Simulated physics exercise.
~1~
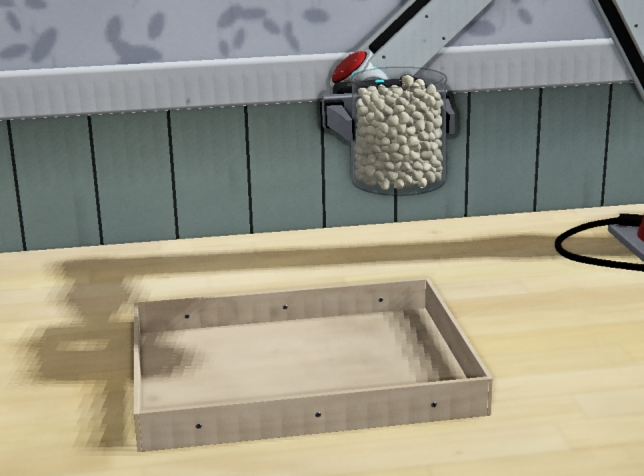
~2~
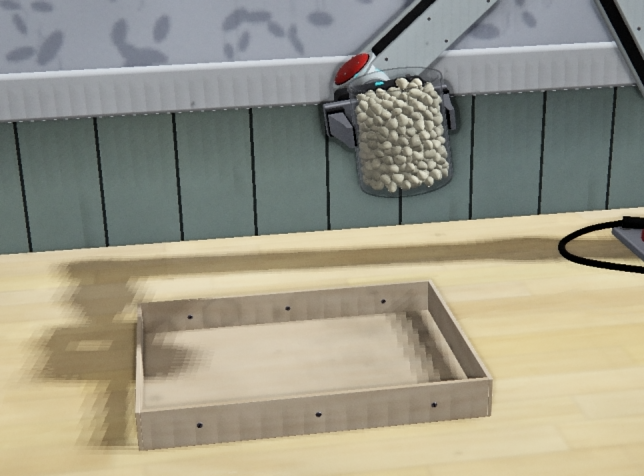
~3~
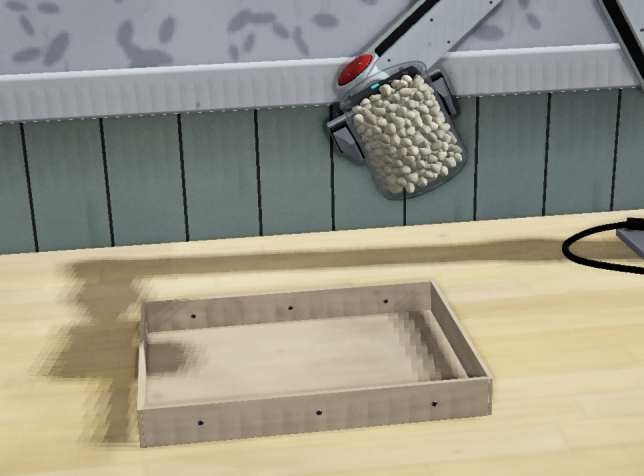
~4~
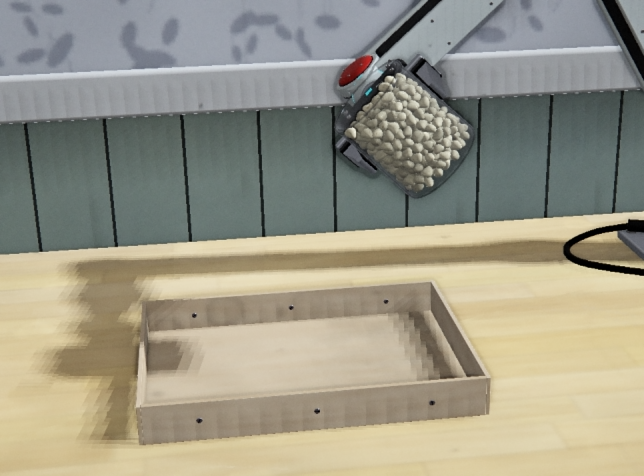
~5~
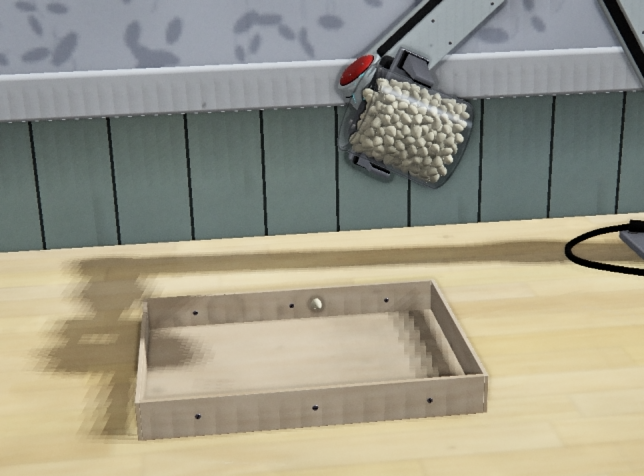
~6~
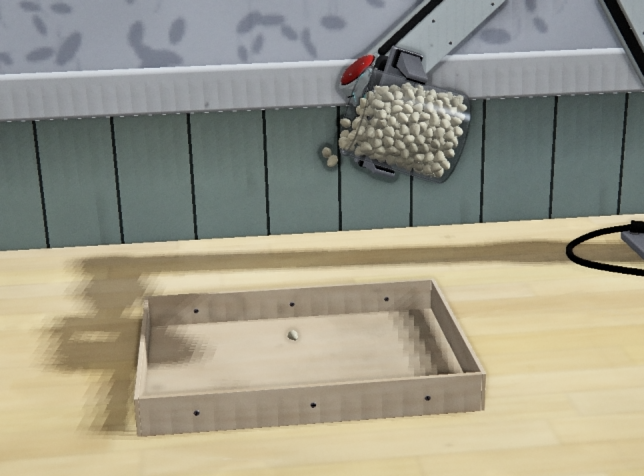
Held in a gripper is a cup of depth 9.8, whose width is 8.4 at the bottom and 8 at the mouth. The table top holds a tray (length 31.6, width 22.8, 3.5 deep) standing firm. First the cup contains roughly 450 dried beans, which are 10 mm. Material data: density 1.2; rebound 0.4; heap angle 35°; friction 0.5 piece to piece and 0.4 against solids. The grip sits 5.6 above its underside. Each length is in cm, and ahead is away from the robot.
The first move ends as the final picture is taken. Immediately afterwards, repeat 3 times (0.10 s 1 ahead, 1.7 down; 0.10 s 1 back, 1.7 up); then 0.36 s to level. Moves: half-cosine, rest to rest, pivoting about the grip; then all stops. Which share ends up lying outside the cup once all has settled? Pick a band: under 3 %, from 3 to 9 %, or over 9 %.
From 3 to 9 %.
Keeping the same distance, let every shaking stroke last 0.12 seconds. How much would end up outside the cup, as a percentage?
I'd expect some 5 per cent.
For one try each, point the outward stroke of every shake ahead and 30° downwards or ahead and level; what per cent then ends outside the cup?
You'd get some 10 per cent with the first setting and some 20 per cent with the second.
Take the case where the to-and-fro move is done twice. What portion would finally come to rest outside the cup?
5 per cent or so.
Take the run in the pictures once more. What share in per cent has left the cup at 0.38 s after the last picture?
About 5 per cent.
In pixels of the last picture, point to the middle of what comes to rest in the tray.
Middle point: About (274, 362).
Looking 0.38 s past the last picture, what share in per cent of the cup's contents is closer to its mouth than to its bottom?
Something near 40 per cent is there.
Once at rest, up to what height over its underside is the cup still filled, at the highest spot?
The top sits some 10.0 cm up.
Then, 0.38 s on, tilted 71° forward, highest piece 28 above the table; 430 in the cup, 13 in the tray, 8 in flight or on a rim.
Then, 0.77 s on, tilted 39° forward, highest piece 27 above the table; 424 in the cup, 27 in the tray.
Then, 1.16 s on, level, highest piece 29 above the table; 424 in the cup, 27 in the tray.
Then, 2.21 s on, level, highest piece 29 above the table; 424 in the cup, 27 in the tray.
In the end, 424 in the cup, 27 in the tray. That is 6 % outside the cup.
